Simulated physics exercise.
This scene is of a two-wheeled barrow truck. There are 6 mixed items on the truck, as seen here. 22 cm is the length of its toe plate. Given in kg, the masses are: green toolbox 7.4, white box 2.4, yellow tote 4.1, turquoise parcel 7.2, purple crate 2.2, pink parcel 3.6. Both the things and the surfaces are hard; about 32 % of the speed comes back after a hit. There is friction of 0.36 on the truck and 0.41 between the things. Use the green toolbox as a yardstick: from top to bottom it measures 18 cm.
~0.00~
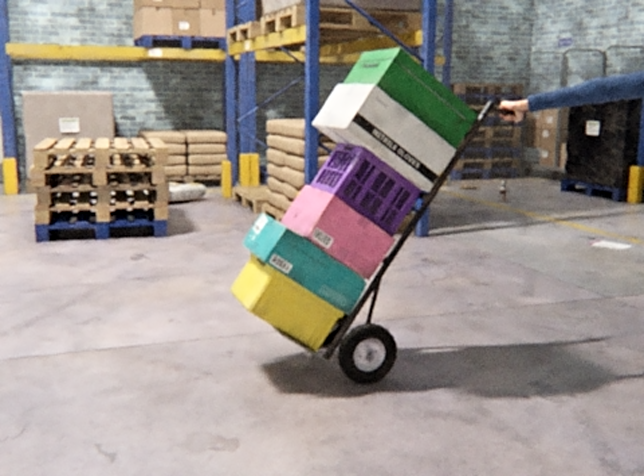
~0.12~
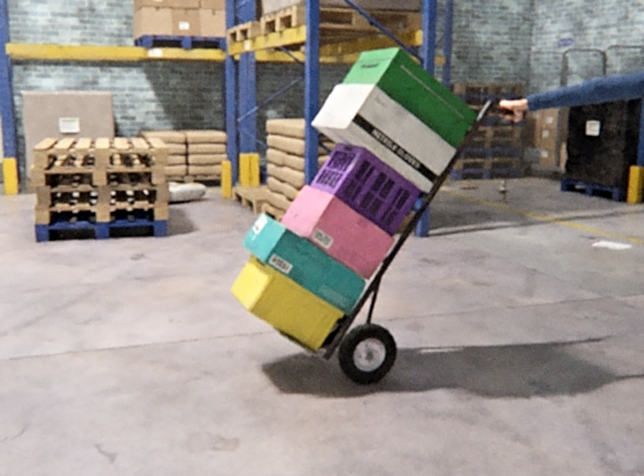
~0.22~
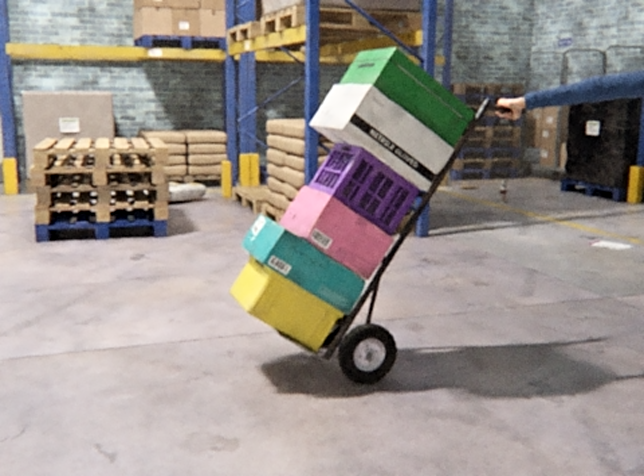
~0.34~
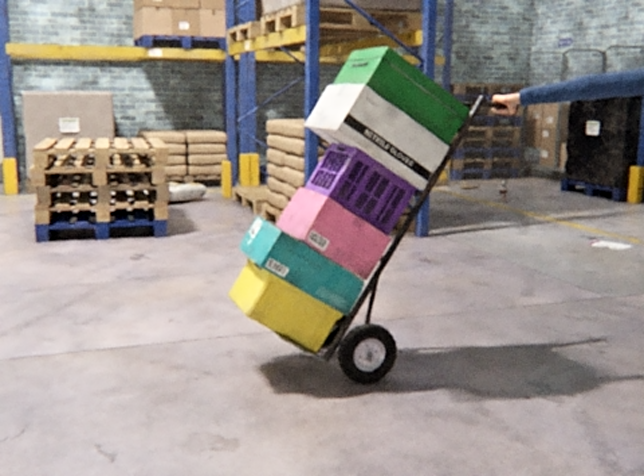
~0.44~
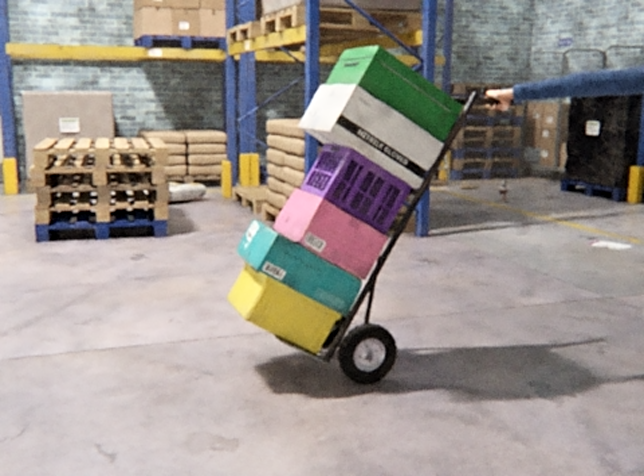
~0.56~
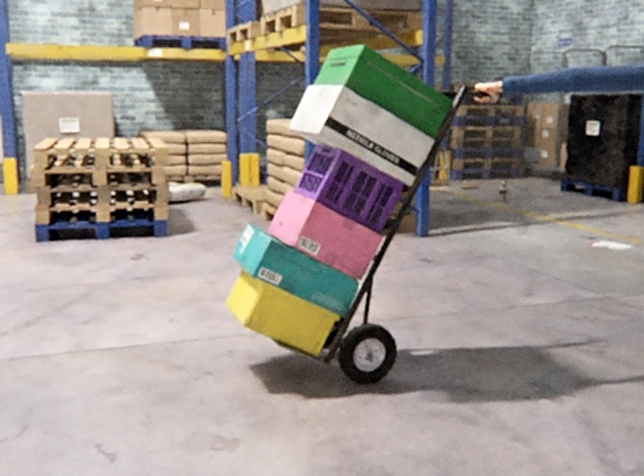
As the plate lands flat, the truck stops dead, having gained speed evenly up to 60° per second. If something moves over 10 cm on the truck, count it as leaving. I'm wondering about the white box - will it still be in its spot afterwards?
No, it won't.
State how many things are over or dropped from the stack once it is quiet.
The answer: 3.
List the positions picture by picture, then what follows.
The first picture shows leaning back 35°; white box (382, 137); green toolbox (408, 100).
The second picture shows leaning back 35°; turquoise parcel (304, 263); purple crate (365, 189).
The third picture shows leaning back 34°; pink parcel (335, 232); green toolbox (405, 99).
The fourth picture shows leaning back 33°; yellow tote (283, 304); turquoise parcel (301, 265).
The fifth picture shows leaning back 31°; purple crate (355, 188); pink parcel (329, 233).
The sixth picture shows leaning back 28°; white box (359, 134); green toolbox (381, 93).
By 1.56 s, truck upright; white box rocked 24° off its seat near (202, 158); green toolbox rocked 24° off its seat; purple crate rocked 24° off its seat.
By 2.06 s, truck upright; green toolbox, white box and purple crate now dropped from the stack.
When it is over (3.3 s), dropped from the stack, green toolbox, white box and purple crate; the other 3 within 10 cm of the start. End places, in pixels of the last picture, white box near (92, 340).
